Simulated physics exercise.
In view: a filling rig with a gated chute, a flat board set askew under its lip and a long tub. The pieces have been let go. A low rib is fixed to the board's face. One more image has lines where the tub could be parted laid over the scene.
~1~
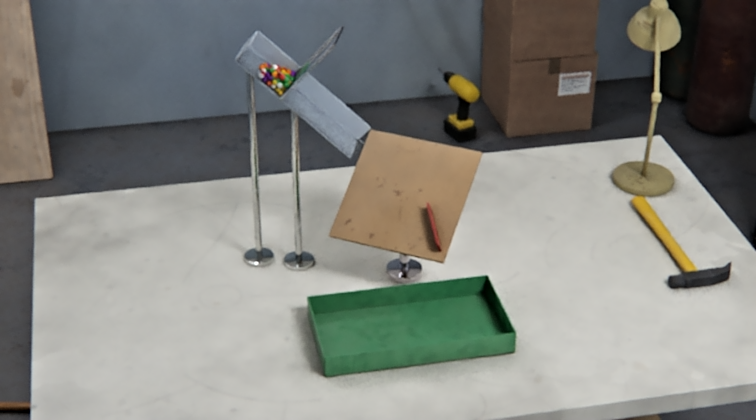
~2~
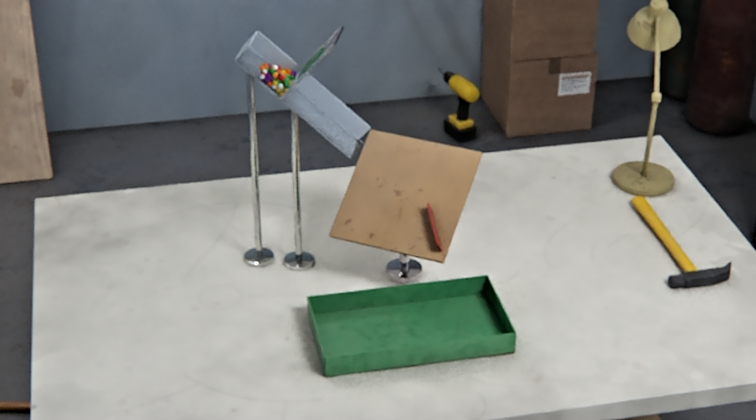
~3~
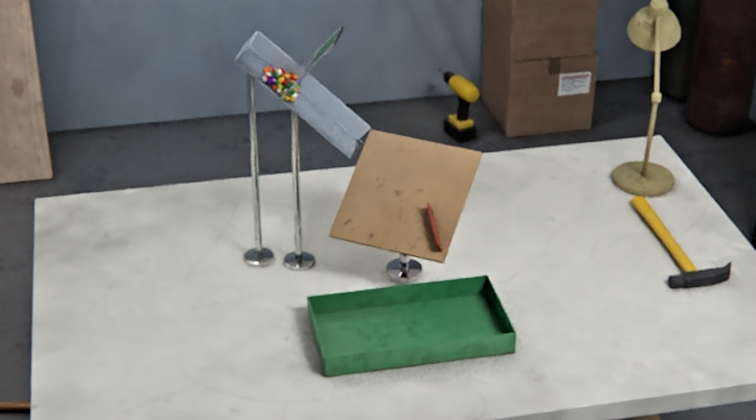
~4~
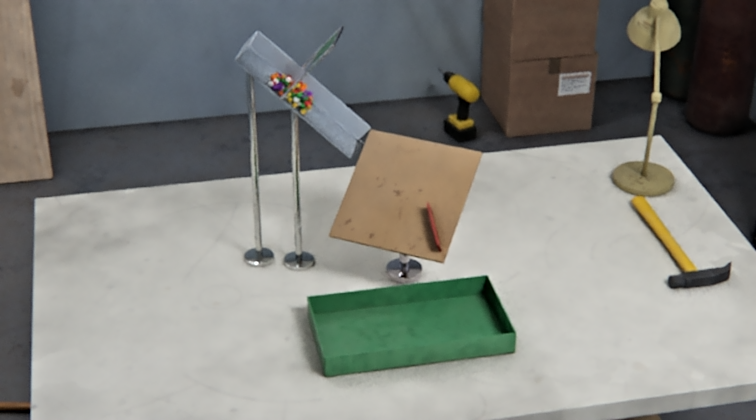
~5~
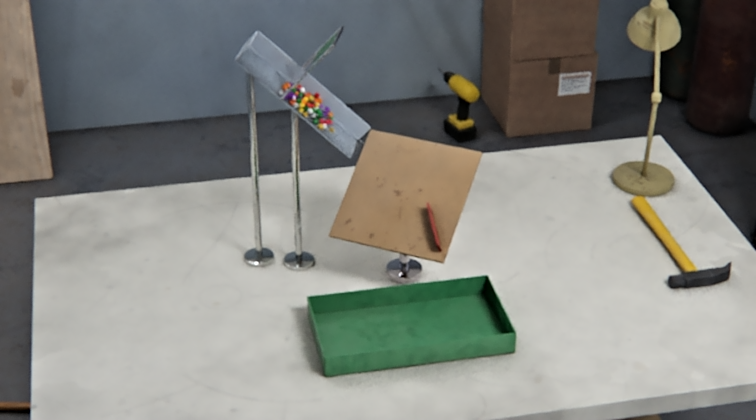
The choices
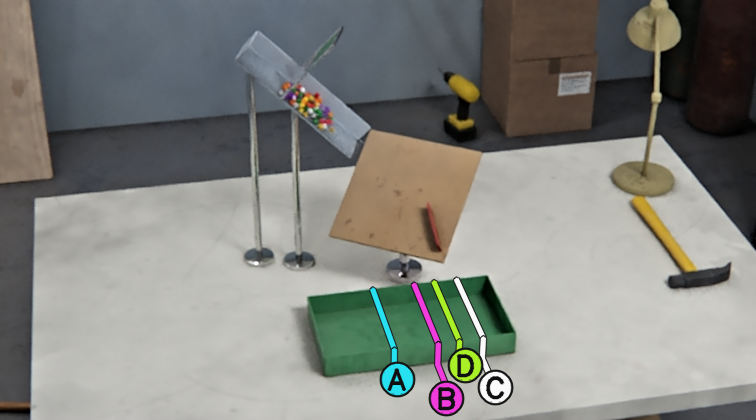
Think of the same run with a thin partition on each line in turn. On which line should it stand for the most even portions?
The answer is line B.
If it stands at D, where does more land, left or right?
More lands on the left.
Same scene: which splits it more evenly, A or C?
It is A.
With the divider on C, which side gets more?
The left side.
On the marked copy, line A crosses the front rim at (394, 348); line B crosses the front rim at (438, 343); line C crosses the front rim at (483, 337); line D crosses the front rim at (459, 340).
With A, of what is caught, roughly a quarter on the left of the divider, the larger part on the right.
With B, of what is caught, roughly half on the left of the divider, roughly half on the right.
With C, of what is caught, almost all on the left of the divider, about a tenth on the right.
With D, of what is caught, the larger part on the left of the divider, about a tenth on the right.
